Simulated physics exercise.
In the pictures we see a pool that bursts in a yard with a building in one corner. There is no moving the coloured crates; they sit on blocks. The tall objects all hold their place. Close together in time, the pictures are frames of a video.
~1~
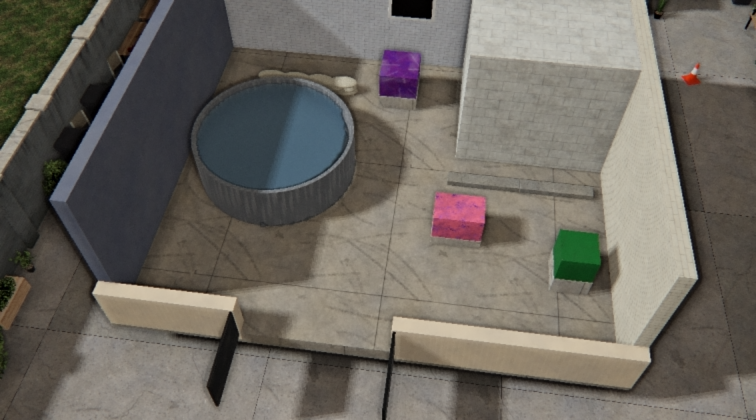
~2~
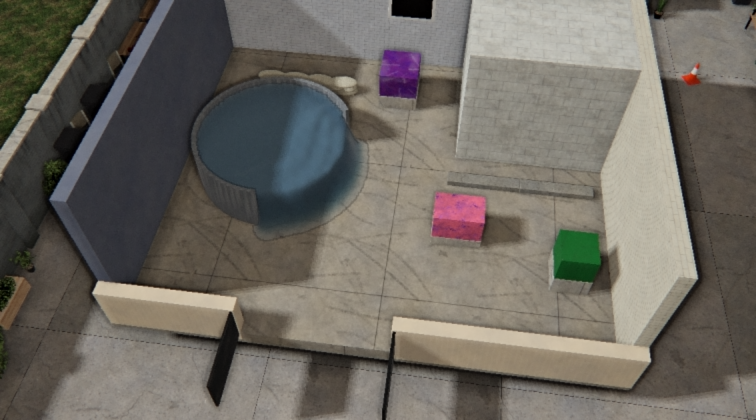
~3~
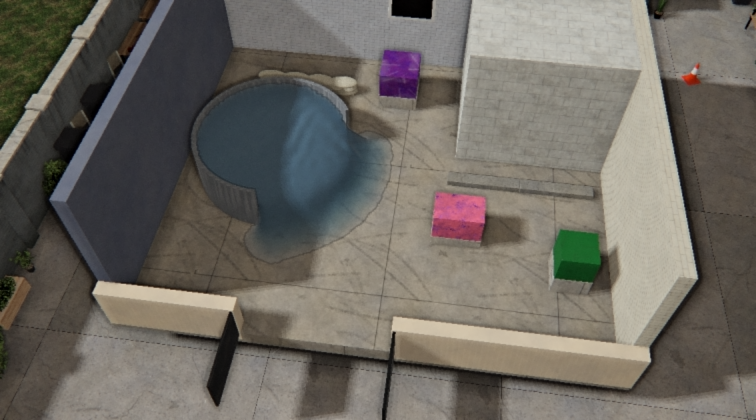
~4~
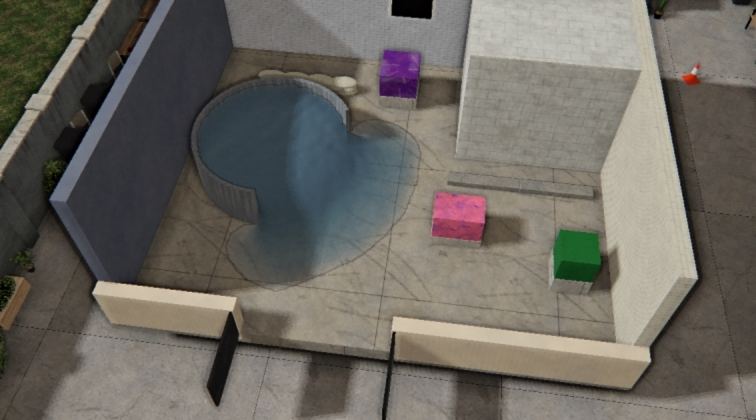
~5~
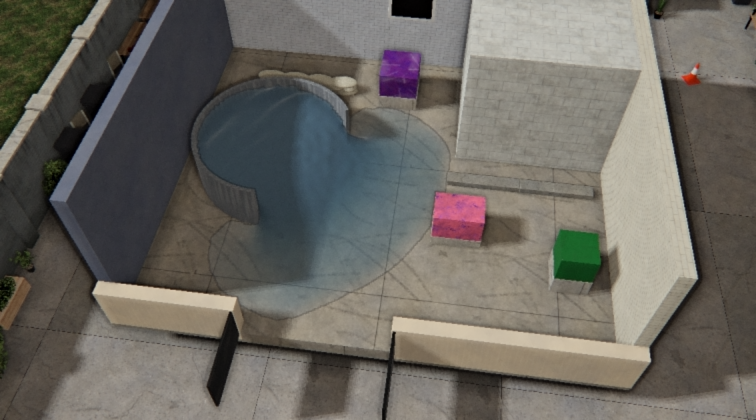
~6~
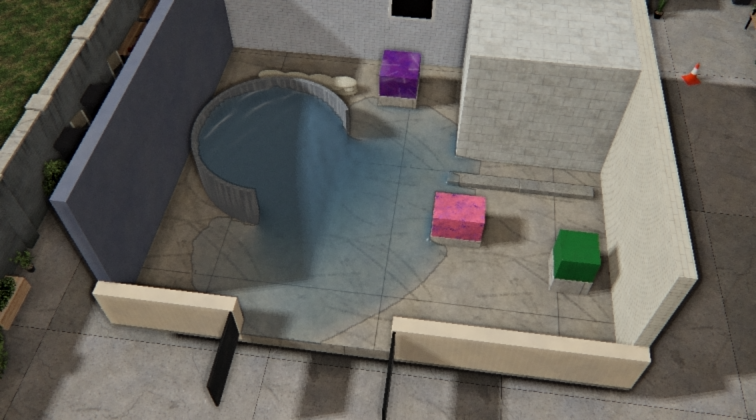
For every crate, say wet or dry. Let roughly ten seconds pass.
My prediction: The green crate will be hit by the water, the purple crate will be spared, the pink crate will be hit by the water.
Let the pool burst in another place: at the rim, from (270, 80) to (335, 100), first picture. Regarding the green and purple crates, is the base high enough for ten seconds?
First the green crate: It is never reached; then the purple crate: It gets reached.
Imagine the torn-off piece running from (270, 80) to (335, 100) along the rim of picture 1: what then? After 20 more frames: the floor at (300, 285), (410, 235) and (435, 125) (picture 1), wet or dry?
Those three places would be still unsoaked, soaking and soaking, in that order.
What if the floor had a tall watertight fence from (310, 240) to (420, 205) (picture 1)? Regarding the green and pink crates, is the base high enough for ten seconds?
Long story short, the green crate is never reached but the pink crate is never reached.
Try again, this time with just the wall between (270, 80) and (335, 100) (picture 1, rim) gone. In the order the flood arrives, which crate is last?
It's the green one.
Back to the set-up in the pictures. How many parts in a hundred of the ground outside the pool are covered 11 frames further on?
Roughly 70 per cent.
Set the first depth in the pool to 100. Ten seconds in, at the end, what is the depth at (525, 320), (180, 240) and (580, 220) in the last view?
About 12, 14 and 10 per cent.
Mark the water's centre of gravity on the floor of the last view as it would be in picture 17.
Close to pixel (377, 208).
A moment on, water covers 55 % of the floor; the green crate not reached, the purple crate water round its plinth, the pink crate water round its plinth.
Next, water covers 70 % of the floor; the green crate water round its plinth, the purple crate water round its plinth, the pink crate water round its plinth.
Then, water covers 80 % of the floor; the green crate water round its plinth, the purple crate water round its plinth, the pink crate water round its plinth.
Later, water covers 90 % of the floor; the green crate water round its plinth, the purple crate water round its plinth, the pink crate water round its plinth.
In the end, water covers 95 % of the floor; the green crate was topped, the purple crate stayed above the water, the pink crate was topped.
